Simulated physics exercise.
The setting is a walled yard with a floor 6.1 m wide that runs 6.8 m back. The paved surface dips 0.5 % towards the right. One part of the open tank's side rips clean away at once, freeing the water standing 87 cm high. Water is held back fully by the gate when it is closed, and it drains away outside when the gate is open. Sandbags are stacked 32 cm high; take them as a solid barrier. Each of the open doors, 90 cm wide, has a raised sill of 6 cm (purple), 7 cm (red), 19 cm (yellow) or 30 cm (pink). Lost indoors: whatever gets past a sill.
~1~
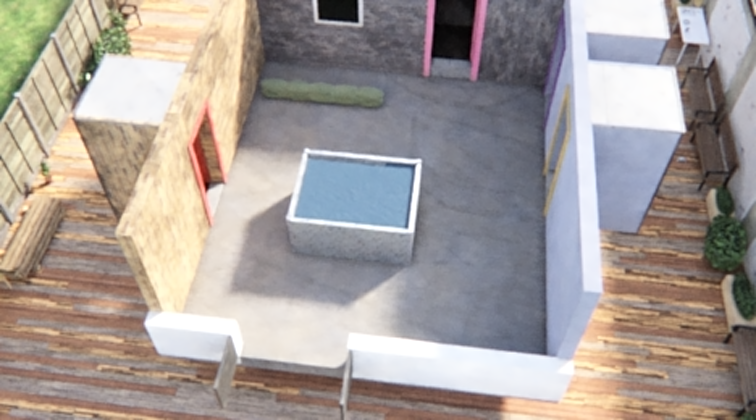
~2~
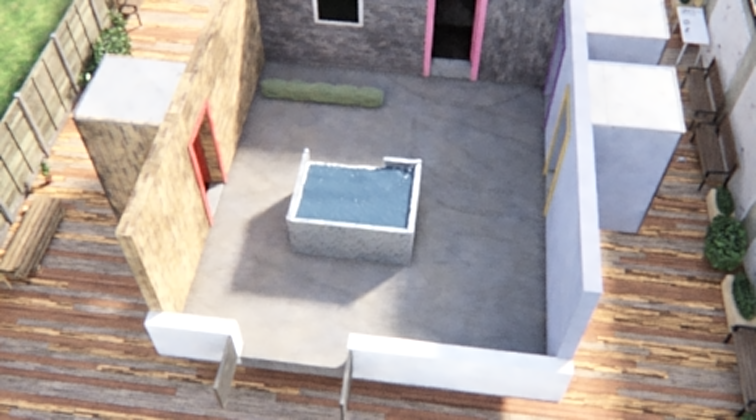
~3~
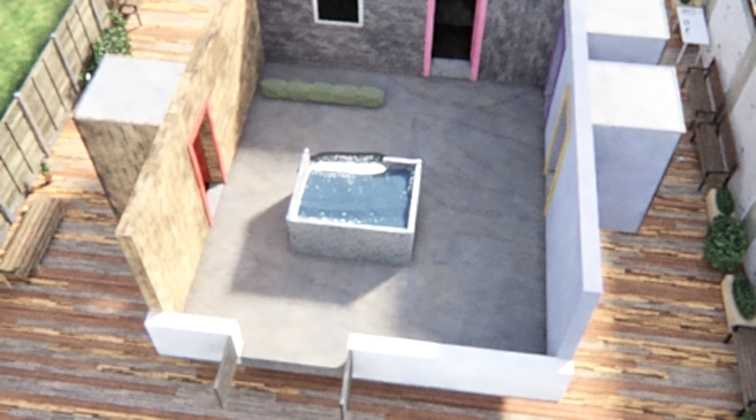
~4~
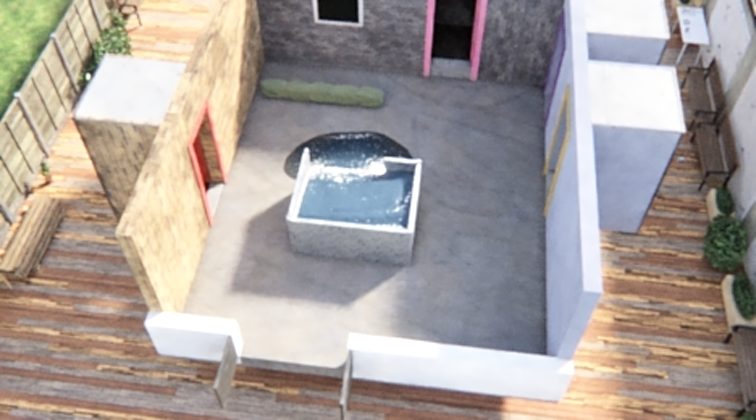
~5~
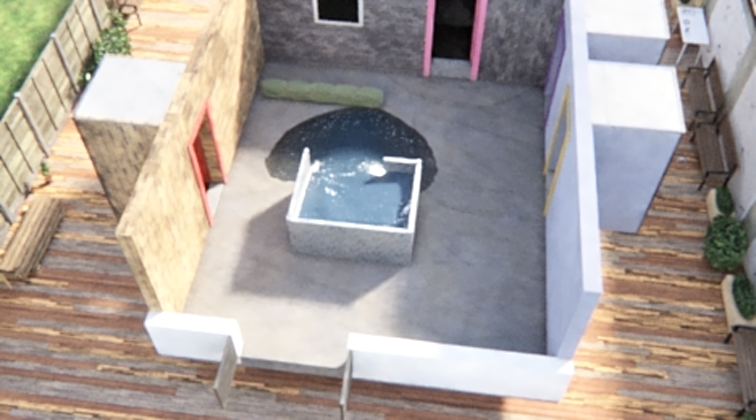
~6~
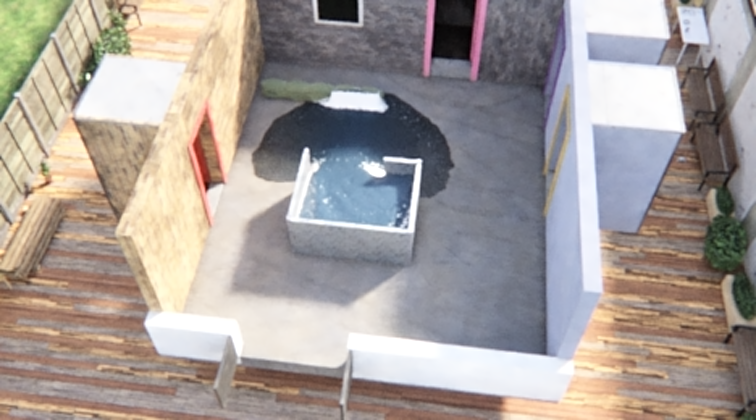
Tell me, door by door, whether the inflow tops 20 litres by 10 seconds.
At the purple door it tops it; at the red door it falls short; at the yellow door it falls short; at the pink door it falls short.
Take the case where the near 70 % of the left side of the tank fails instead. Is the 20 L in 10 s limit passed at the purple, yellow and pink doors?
Purple falls short; yellow falls short; pink falls short.
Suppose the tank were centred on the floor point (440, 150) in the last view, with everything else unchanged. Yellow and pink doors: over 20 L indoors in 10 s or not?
Yellow: Within limit; pink: Too much.
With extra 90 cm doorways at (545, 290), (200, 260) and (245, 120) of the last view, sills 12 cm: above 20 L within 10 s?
Well, the first is on the low side, the second is on the low side, and the third is on the high side.
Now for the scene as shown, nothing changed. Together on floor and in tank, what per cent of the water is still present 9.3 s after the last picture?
Some 76 per cent remains.
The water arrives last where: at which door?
The answer is the yellow door.
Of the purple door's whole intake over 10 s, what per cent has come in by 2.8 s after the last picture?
Roughly 30 percent is in by then.
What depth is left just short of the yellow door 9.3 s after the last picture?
It comes to near 7.0 cm.
Then, 0.7 s after the last picture water covers 35 % of the floor and is deepest (46 cm) near (355, 110); purple door not reached, red door not reached, yellow door not reached, pink door 25 cm at the sill, 0 L in.
Then, 1.5 s after the last picture water covers 35 % of the floor and is deepest (40 cm) near (251, 106); purple door 8 cm at the sill, 1 L in, red door not reached, yellow door not reached, pink door 25 cm at the sill, 1 L in.
Then, 2.8 s after the last picture water covers 50 % of the floor and is deepest (24 cm) near (264, 66); purple door 23 cm at the sill, 115 L in, red door 5 cm at the sill, 0 L in, yellow door not reached, pink door 15 cm at the sill, 1 L in.
Then, 5.3 s after the last picture water covers 75 % of the floor and is deepest (18 cm) near (538, 127); purple door 18 cm at the sill, 305 L in, red door 5 cm at the sill, 0 L in, yellow door 5 cm at the sill, 0 L in, pink door 8 cm at the sill, 1 L in.
Then, 9.3 s after the last picture water covers 95 % of the floor and is deepest (10 cm) near (504, 374); purple door 9 cm at the sill, 398 L in, red door 3 cm at the sill, 0 L in, yellow door 7 cm at the sill, 0 L in, pink door 8 cm at the sill, 1 L in.
